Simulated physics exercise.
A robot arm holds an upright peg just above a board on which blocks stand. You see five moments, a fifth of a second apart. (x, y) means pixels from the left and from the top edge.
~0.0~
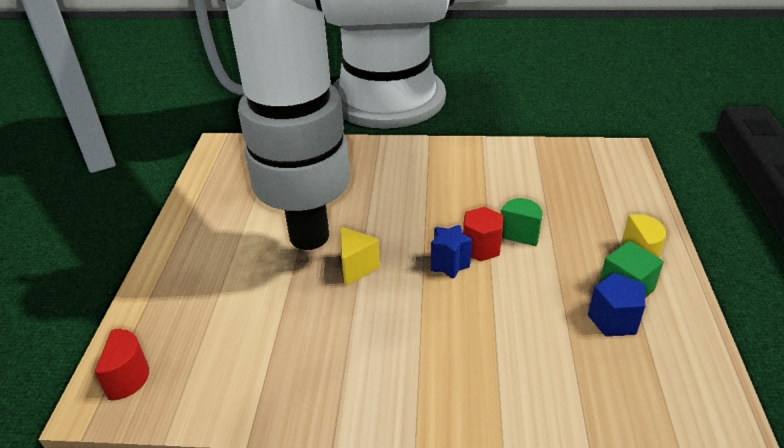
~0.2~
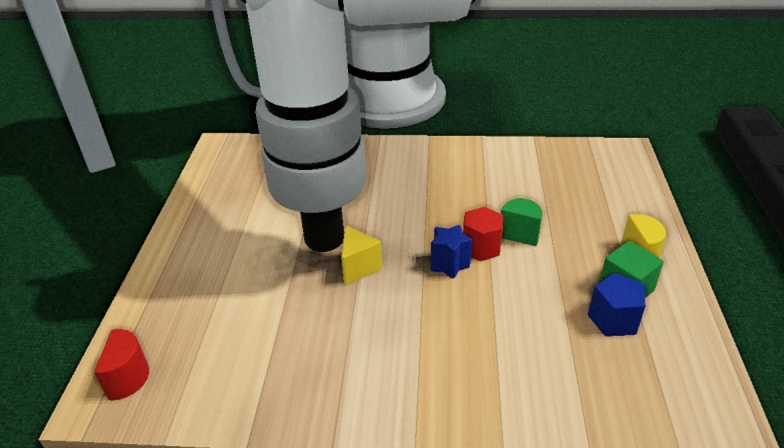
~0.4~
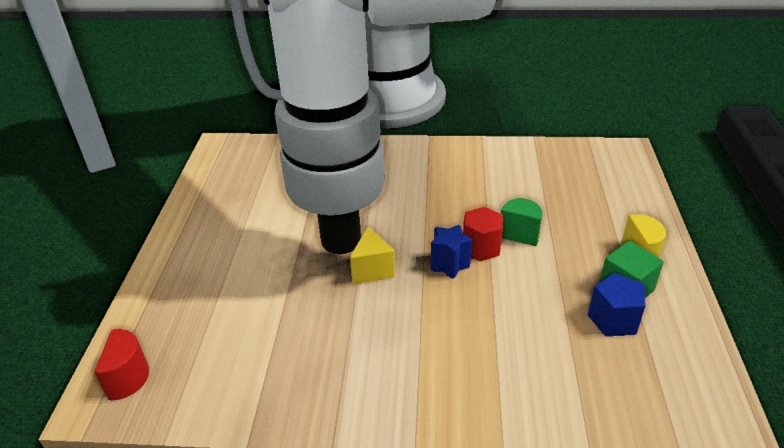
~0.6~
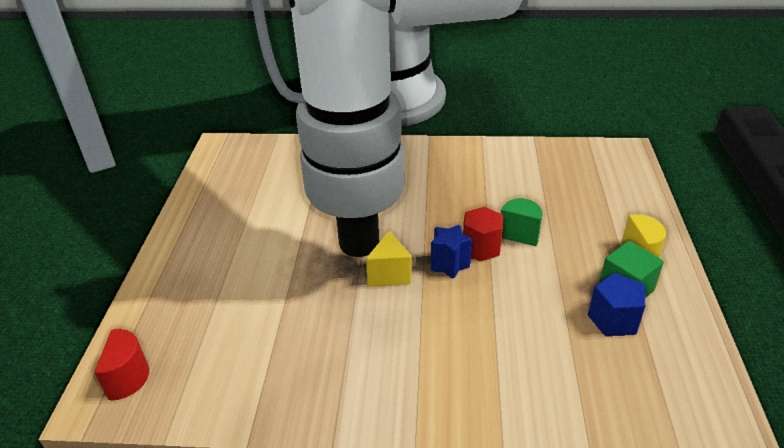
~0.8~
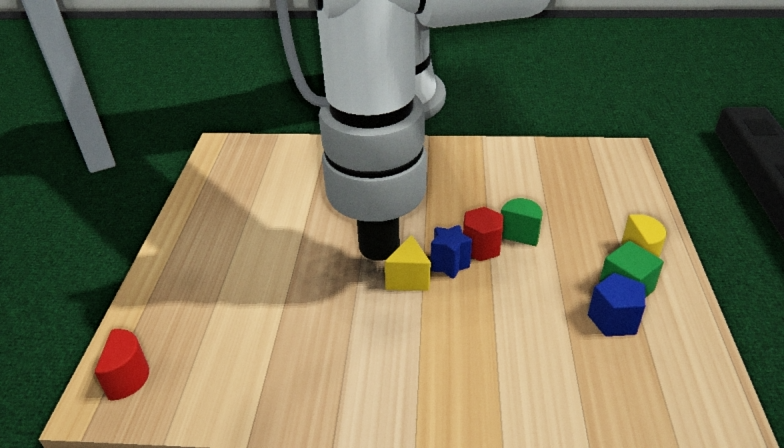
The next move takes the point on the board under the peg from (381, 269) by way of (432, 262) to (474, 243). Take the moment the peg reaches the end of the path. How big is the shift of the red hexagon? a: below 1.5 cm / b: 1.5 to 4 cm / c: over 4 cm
b (1.5 to 4 cm)
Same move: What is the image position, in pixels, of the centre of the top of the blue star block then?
By then it is at (495, 237).
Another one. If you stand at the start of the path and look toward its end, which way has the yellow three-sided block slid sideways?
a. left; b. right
The one that fits is b, right.
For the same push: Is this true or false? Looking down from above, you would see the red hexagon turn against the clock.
The statement is true.
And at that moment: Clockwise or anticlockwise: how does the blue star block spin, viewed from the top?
Its rotation is clockwise.
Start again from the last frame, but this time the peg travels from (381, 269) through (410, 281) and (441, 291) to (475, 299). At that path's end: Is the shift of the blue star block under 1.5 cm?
Answer: Yes.
The first path, step by step. Halfway along, peg at (434, 241); yellow three-sided block at (438, 258), turned 35° clockwise; blue star block at (473, 237), turned 15° anticlockwise; red hexagon at (496, 217); green D-shaped block at (526, 205).
At the end, peg at (476, 223); yellow three-sided block at (439, 258), turned 35° clockwise; blue star block at (495, 237), turned 50° clockwise; red hexagon at (516, 217), turned 55° anticlockwise; green D-shaped block at (530, 201), turned 20° clockwise.
